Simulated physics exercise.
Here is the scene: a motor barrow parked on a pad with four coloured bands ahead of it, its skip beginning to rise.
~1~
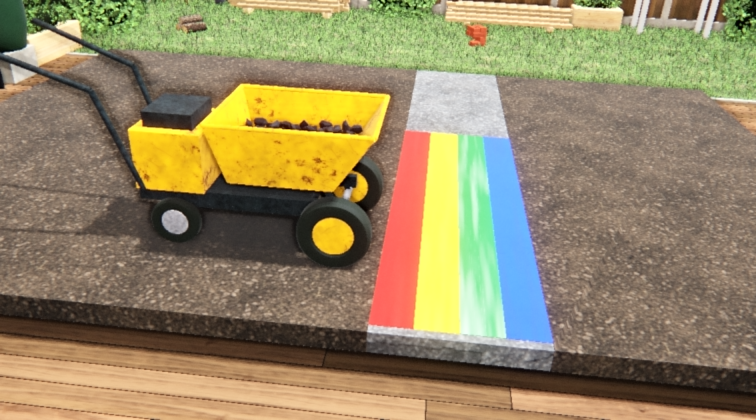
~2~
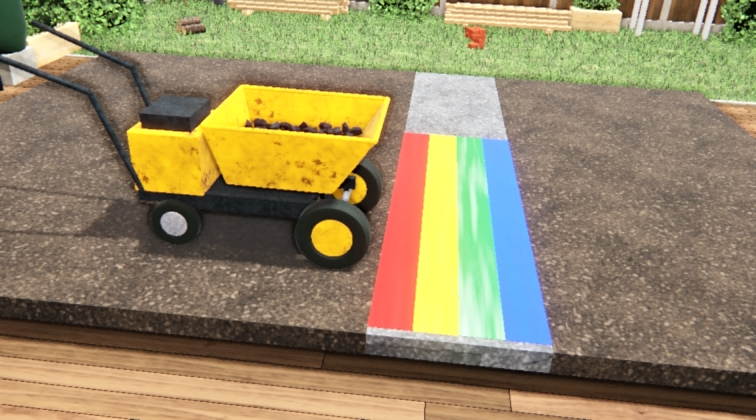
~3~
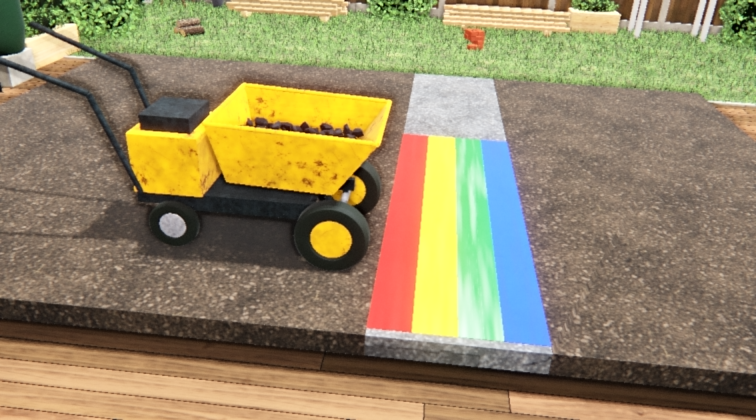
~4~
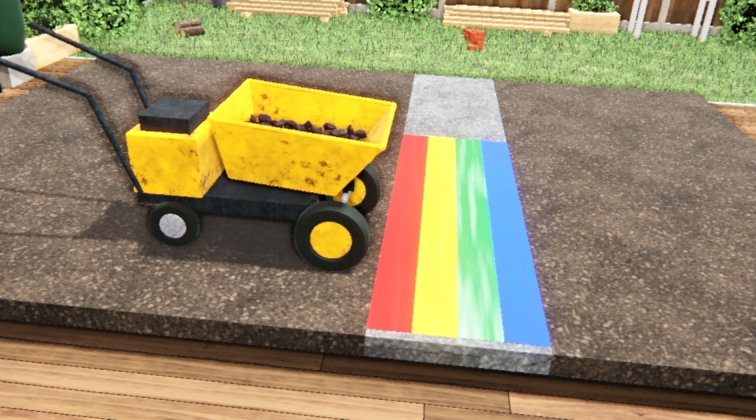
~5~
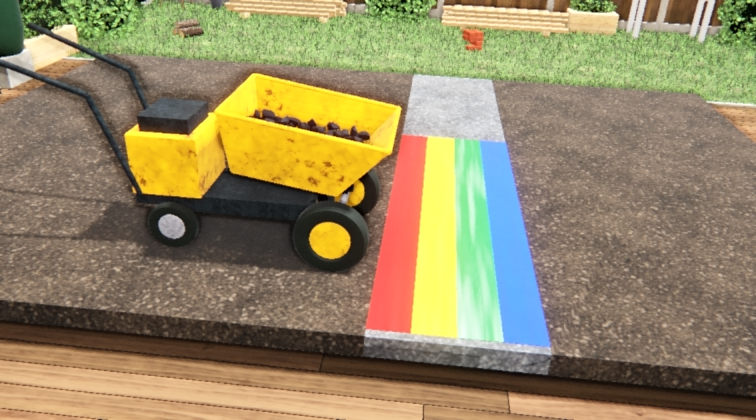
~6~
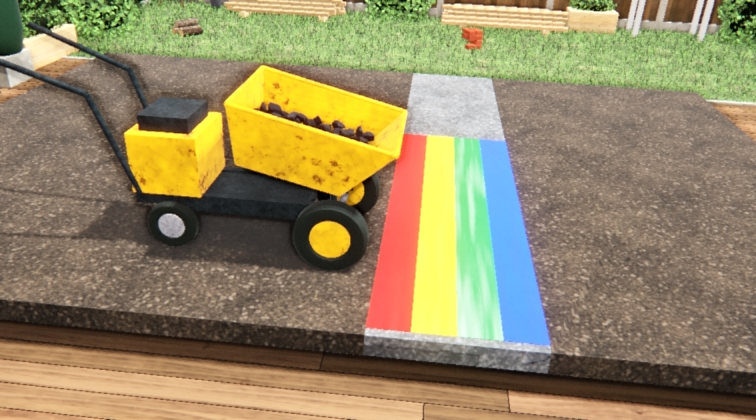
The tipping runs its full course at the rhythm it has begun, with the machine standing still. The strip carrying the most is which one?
That would be the green strip.
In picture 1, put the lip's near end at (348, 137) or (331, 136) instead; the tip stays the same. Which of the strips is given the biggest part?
For the first spot it is the yellow one, for the second the yellow one.
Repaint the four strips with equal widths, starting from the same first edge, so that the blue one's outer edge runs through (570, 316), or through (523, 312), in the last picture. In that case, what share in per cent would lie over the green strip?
30 % and 40 %.
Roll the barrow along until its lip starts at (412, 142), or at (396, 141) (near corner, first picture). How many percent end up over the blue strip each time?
You'd get 30 in a hundred the first time and 20 in a hundred the second.
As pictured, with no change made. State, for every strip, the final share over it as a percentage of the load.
Per cent of the load - red strip: 0, yellow strip: 20, green strip: 35, blue strip: 15.
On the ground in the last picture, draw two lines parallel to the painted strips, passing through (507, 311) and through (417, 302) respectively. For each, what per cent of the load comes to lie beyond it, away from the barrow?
About 20 % and 70 %.
Soon, skip tipped steeply; all in the skip.
A while on, skip tipped steeply; nearly all in the skip; a stray few over the yellow strip; a stray few over the green strip.
Towards the end, skip tipped right over; about a third in the skip; a small part over the yellow strip; about a third over the green strip; a small part over the blue strip; a small part off the paint.
Finally, skip tipped right over; about a quarter in the skip; none over the red strip; about a quarter over the yellow strip; about a third over the green strip; a small part over the blue strip; a small part off the paint.
